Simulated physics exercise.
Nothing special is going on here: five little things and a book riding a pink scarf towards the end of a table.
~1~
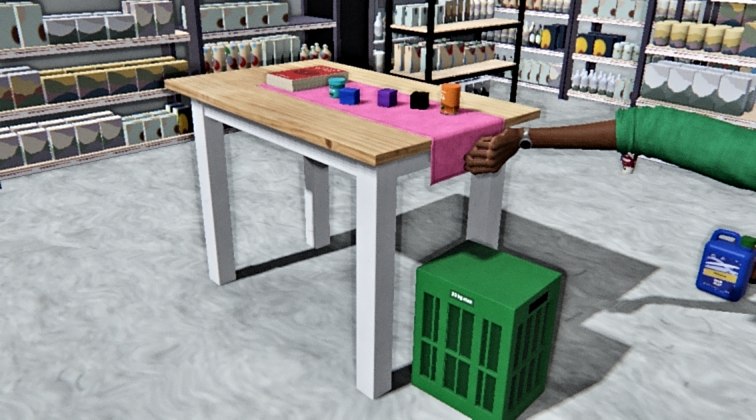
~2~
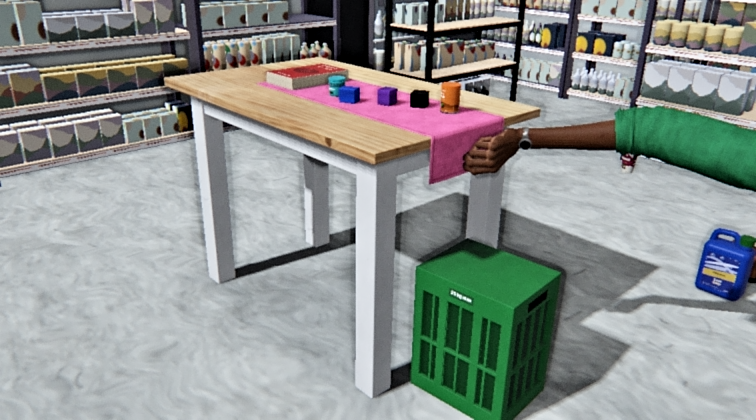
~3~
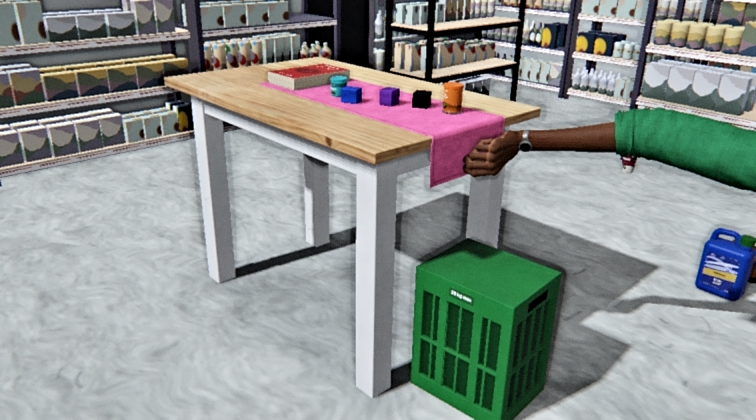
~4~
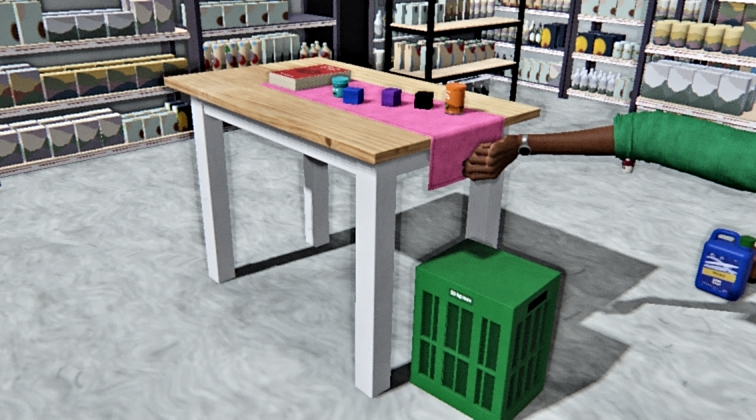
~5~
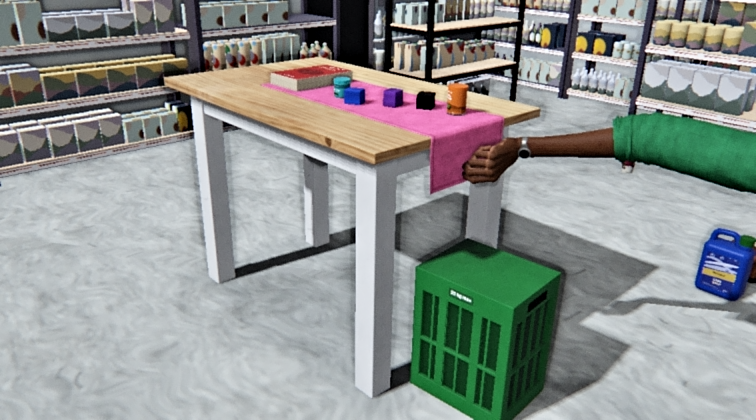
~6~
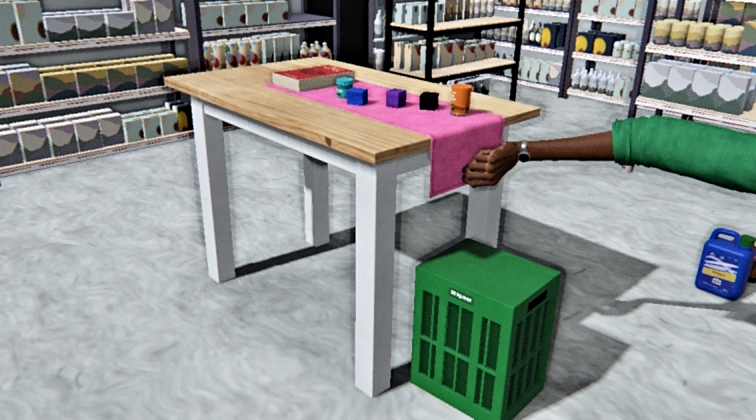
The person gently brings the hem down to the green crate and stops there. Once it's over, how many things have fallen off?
Off the edge: Two.
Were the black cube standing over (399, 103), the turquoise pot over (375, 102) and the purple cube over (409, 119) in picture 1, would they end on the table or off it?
So, the black cube makes it through, the turquoise pot makes it through, the purple cube ends up down.
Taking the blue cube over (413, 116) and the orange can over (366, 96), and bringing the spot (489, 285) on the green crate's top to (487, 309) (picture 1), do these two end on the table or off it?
In the end the blue cube is no longer on top and the orange can is still on top.
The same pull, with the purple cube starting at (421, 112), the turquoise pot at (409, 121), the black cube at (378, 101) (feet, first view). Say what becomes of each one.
First the purple cube, which is lost, then the turquoise pot, which is lost, and finally the black cube, which is kept.
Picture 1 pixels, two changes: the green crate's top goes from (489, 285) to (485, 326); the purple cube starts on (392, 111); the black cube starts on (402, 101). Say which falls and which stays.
In the end the purple cube is no longer on top and the black cube is no longer on top.
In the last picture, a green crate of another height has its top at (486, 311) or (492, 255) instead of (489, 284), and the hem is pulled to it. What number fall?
It would be 3 and 1.
A little later, hem near (464, 220); all still up.
Next, hem on the crate; orange can and black cube gone.
When it is over, hem on the crate; orange can and black cube gone. It carries off two.
